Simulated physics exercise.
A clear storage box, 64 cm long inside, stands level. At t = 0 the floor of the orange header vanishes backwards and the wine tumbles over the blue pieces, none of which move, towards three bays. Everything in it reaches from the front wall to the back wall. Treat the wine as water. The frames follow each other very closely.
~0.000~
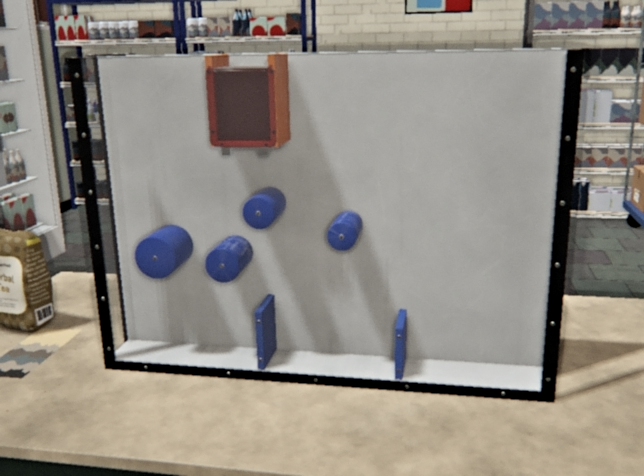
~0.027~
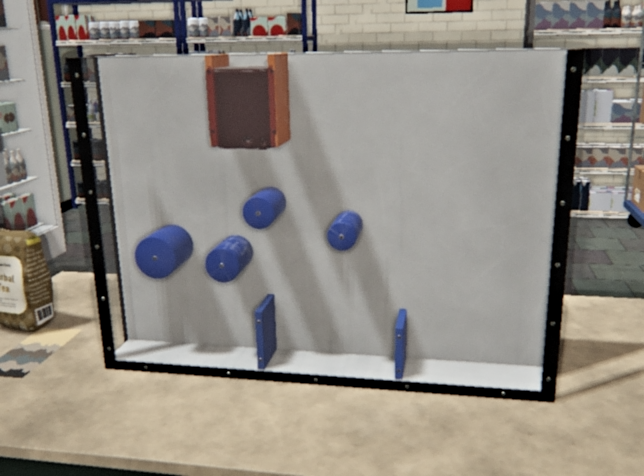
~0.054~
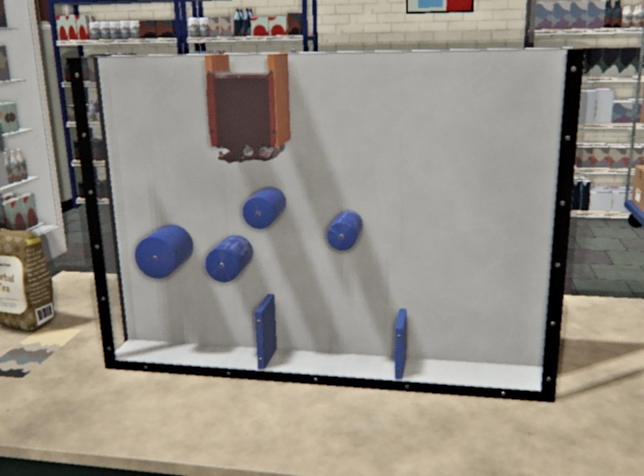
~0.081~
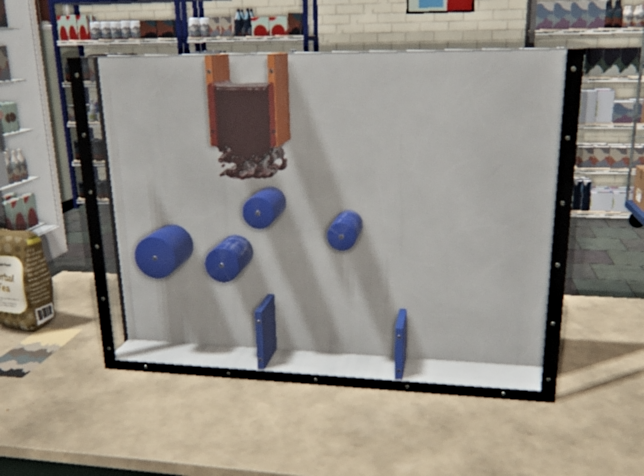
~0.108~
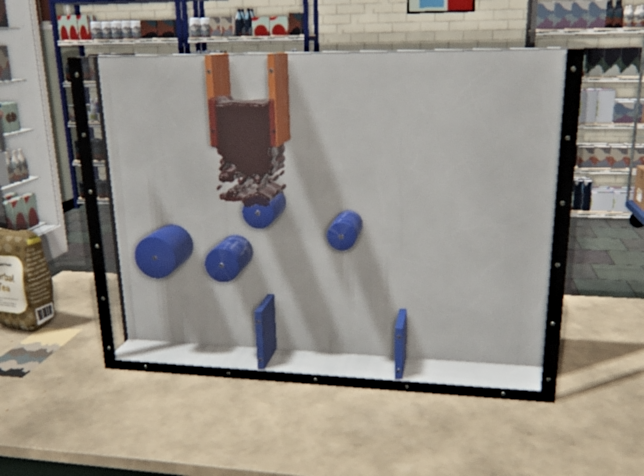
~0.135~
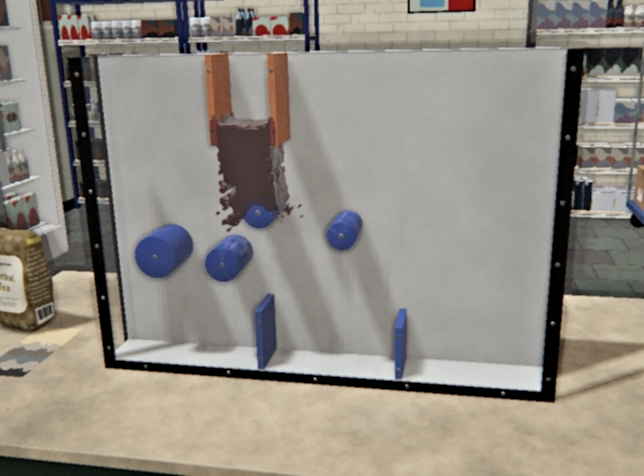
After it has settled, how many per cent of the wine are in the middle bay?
About 60 per cent.
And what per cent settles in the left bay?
Near 40 in a hundred.
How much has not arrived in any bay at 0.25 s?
Some 75 per cent.
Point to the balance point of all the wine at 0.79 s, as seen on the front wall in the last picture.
Near (263, 360).
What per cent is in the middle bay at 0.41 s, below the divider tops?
Some 54 per cent.
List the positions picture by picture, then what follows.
In the first frame, the lowest wine is at (227, 141); its top is at (253, 70); the piece under the header is centred near (258, 214); divider tops at (258, 313) and (399, 330).
In the second frame, the lowest wine is at (240, 148); its top is at (245, 71).
In the third frame, the lowest wine is at (231, 160); its top is at (218, 77).
In the fourth frame, the lowest wine is at (232, 178); its top is at (219, 88); below the header it spans (218, 158) to (271, 158).
In the fifth frame, the lowest wine is at (233, 199); its top is at (247, 104); below the header it spans (221, 198) to (271, 160).
In the sixth frame, the lowest wine is at (291, 228); its top is at (217, 125); below the header it spans (221, 199) to (281, 222).
After 0.25 s 76 per cent has yet to come down; below, left 8, middle 17, right 0.
After 0.41 s 18 per cent has yet to come down; below, left 27, middle 55, right 0.
After 0.79 s 2 per cent has yet to come down; below, left 38, middle 59, right 1.
In the end the left bay holds 39, the middle 59 and the right 1 per cent.
